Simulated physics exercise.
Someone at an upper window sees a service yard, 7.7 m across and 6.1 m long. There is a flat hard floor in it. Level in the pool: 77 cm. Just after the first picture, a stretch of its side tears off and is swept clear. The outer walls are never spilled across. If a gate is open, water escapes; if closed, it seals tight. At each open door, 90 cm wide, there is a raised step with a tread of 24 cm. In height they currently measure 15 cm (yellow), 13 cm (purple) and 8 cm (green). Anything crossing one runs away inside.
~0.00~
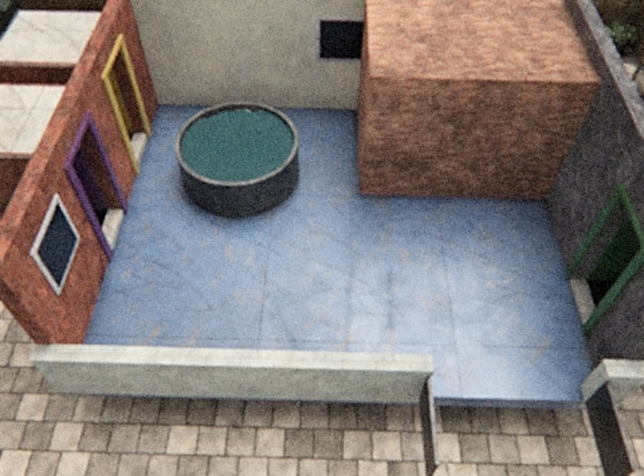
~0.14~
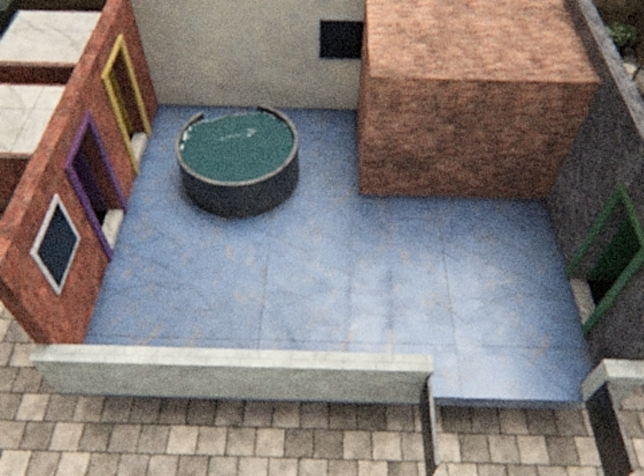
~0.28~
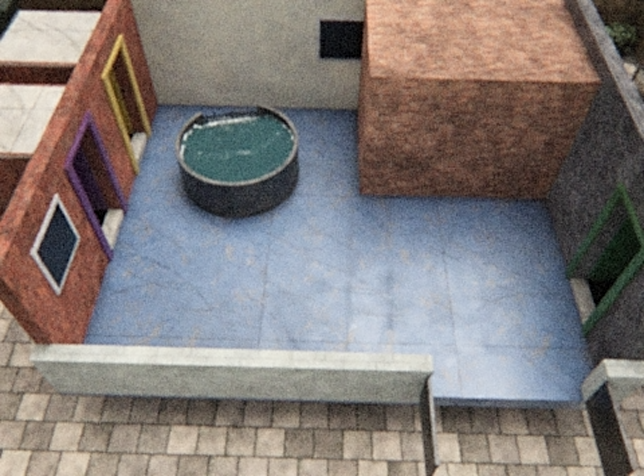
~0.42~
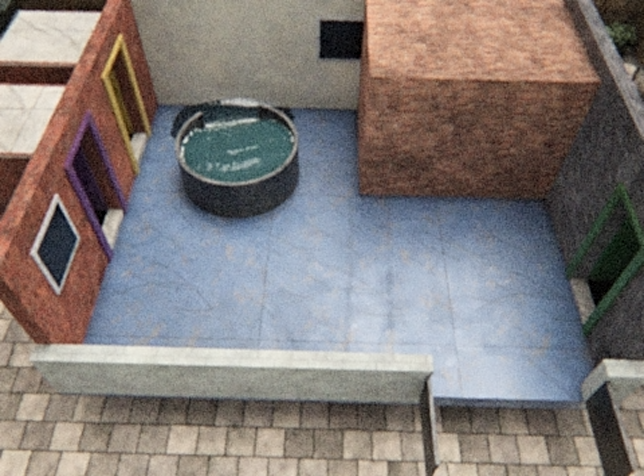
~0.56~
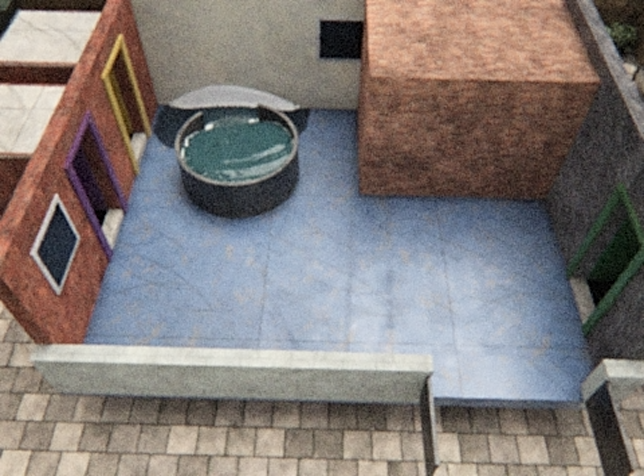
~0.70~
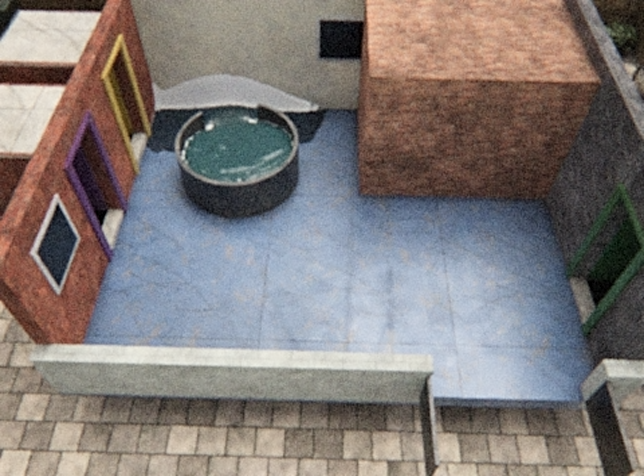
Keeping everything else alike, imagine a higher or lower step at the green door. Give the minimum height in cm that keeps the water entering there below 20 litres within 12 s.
It would need to be at least 6 cm high.
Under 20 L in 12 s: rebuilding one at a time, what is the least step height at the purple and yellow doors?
About 6.5 cm at purple and 14.0 cm at yellow.
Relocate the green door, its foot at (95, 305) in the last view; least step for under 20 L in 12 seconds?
Roughly 9.0 cm.
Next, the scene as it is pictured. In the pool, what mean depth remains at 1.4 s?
It averages close to 47 centimetres.
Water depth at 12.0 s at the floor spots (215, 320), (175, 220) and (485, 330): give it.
First 7, then 7, then 4 cm.
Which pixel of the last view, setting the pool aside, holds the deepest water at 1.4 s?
Near pixel (158, 109).
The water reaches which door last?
Green.
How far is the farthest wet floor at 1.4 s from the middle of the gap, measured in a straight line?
Close to 2.6 metres, I'd say.
After 1.4 s water covers 15 % of the floor, deepest (66 cm) near (158, 109); it has not reached the green door.
After 3.0 s water covers 50 % of the floor, deepest (32 cm) near (217, 110); it has not reached the green door.
After 12.0 s water covers 100 % of the floor, deepest (10 cm) near (553, 247); 8 cm at the green door, 4 litres in over its 8 cm step.
At the green door as built, the water arrived by 7.3 s and peaked near 9 cm at 9.6 s.
Run again over the same 12 s with other heights there, 27 litres in over 5.5 cm, 15 litres over 6.5 cm. The limit of 20 litres is kept from about 6 cm up.
